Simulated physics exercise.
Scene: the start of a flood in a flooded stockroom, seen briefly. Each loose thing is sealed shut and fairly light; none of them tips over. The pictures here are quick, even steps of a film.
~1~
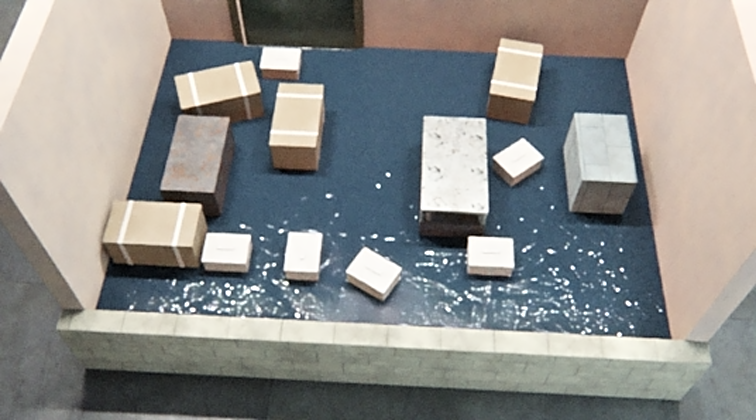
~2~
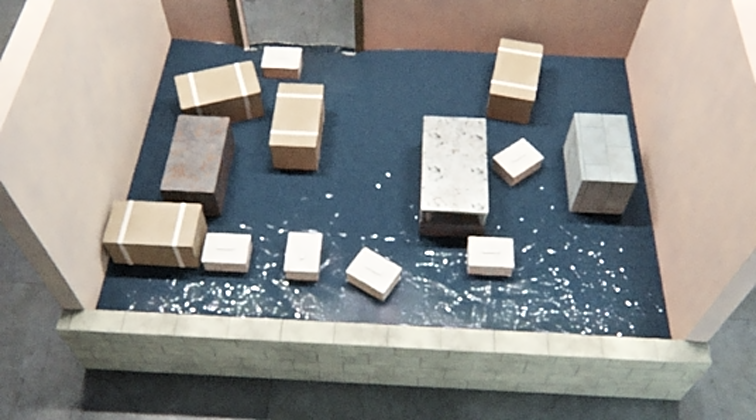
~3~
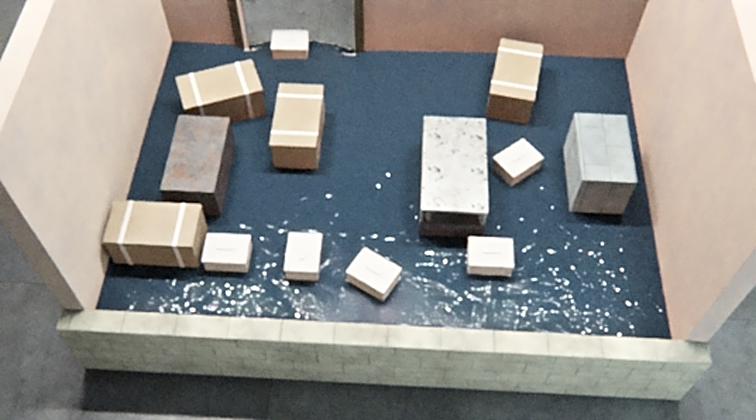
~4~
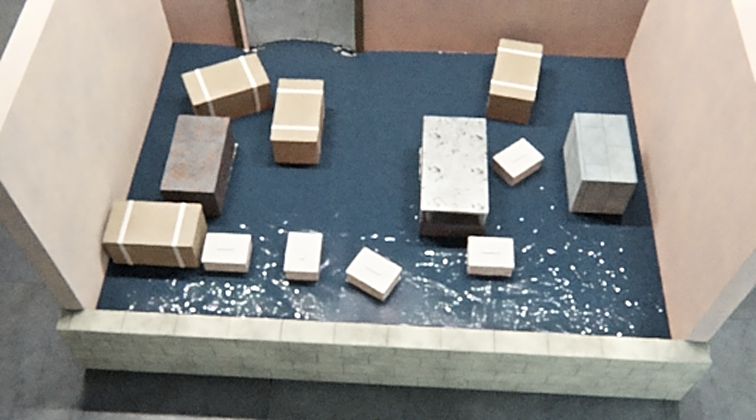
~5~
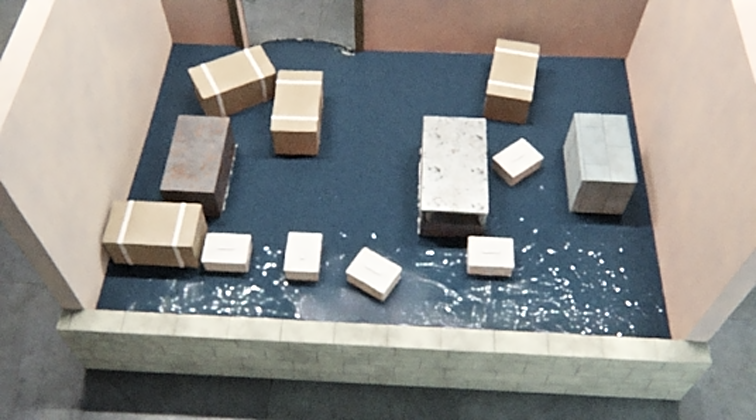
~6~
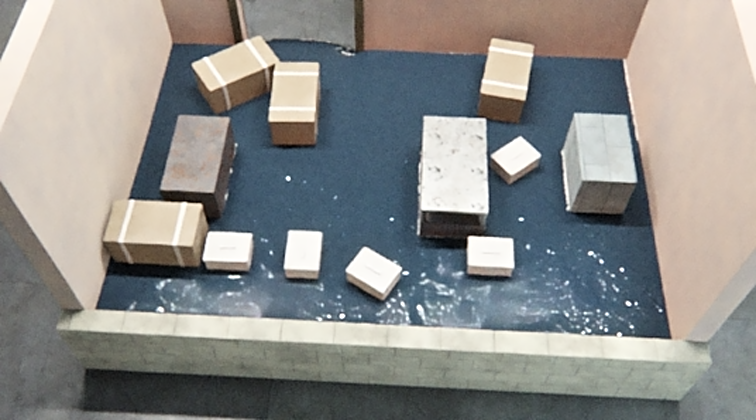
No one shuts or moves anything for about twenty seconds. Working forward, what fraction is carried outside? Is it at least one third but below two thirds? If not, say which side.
No less than two thirds.
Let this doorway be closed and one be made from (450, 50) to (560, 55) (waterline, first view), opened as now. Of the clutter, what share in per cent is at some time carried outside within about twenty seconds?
I'd say around 50 percent.
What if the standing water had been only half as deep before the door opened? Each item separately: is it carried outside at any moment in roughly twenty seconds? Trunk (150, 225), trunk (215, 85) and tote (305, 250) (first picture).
Log - object 1: Still there; object 2: Lost; object 3: Still there.
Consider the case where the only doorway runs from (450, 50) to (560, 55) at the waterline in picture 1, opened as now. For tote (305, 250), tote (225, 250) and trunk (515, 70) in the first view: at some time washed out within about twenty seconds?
Lab log - 1: Retained; 2: Retained; 3: Escaped.
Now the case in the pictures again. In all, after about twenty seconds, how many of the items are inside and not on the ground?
The count comes to 2.
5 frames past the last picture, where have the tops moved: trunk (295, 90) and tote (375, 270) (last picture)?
Around (298, 37) and (348, 246).
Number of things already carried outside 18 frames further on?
I reckon 3.
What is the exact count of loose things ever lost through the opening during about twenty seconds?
I make it 8 in total.
A moment on, 2 of 10 are out; 8 afloat.
Next, 3 of 10 are out; 7 afloat.
Later, 6 of 10 are out; 4 afloat.
In the end, 8 of 10 are out; 2 afloat.
